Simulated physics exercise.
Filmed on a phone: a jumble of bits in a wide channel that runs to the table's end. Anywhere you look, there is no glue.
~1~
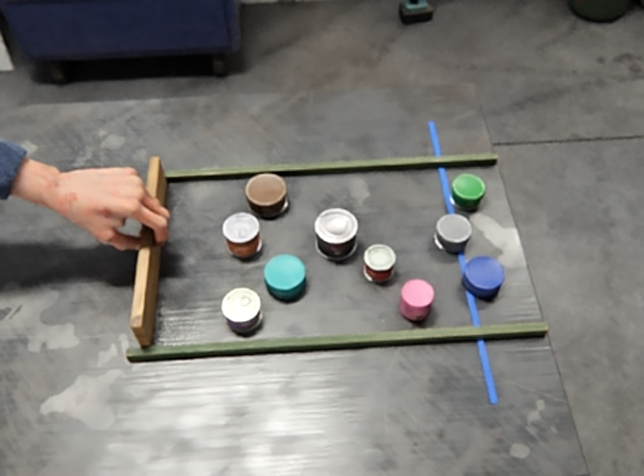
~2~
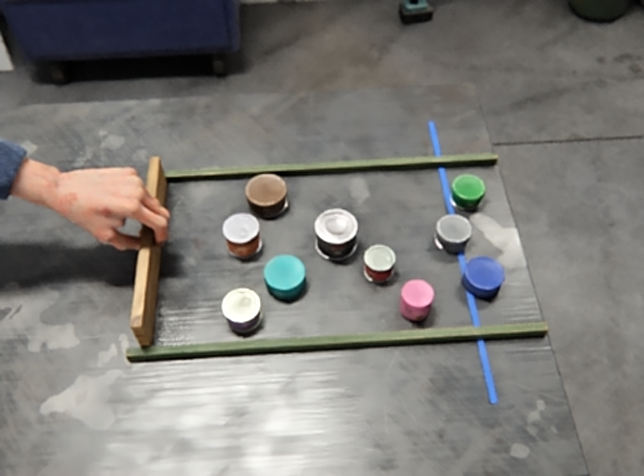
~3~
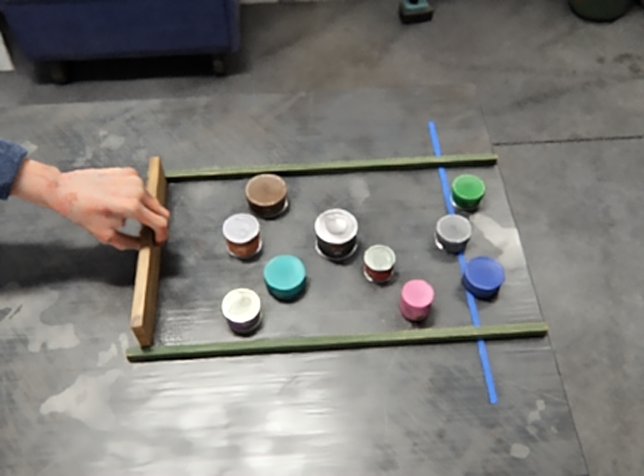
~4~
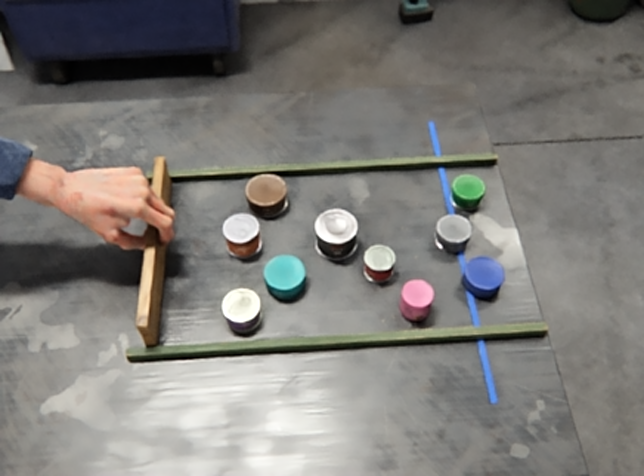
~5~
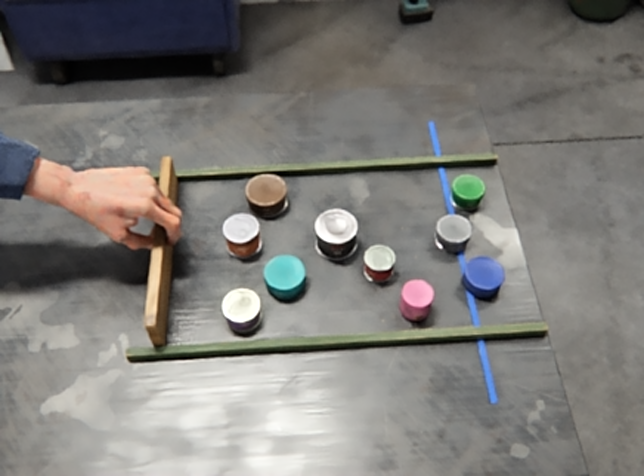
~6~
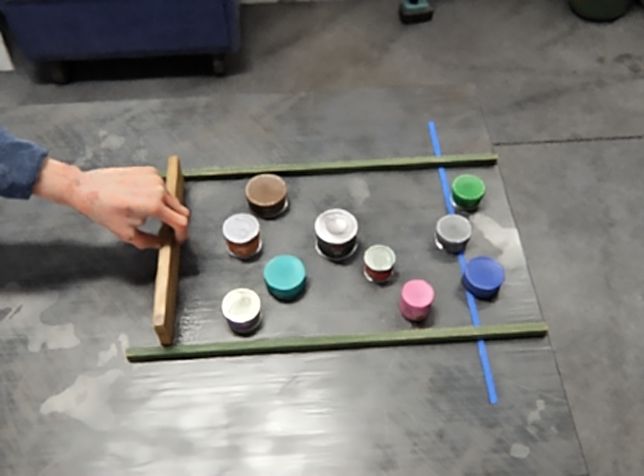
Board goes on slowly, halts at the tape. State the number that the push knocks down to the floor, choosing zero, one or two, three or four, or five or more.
The push will send just one or two off the table.
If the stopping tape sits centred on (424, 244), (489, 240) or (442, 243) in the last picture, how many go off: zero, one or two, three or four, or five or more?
In order: No fall at all, five or over, one to two.
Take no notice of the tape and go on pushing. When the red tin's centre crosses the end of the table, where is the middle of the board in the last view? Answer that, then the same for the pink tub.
Around (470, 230), then around (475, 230).
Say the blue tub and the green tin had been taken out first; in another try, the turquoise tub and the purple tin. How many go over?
You'd see 1 fallen, and 1 in the other try.
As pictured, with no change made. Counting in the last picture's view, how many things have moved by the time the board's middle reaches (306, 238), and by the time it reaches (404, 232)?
At first I count 5, and then 9.
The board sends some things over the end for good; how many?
In all, 2 of them.
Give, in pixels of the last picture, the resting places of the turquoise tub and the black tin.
About (485, 266), and the other about (511, 228).
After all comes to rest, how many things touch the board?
4 in contact.
Soon after, none off yet; green tin at rest near (467, 192); blue tub at rest near (483, 277); grey pot at rest near (453, 234).
In the end, the number that fall off is one or two; gone, grey pot and blue tub.
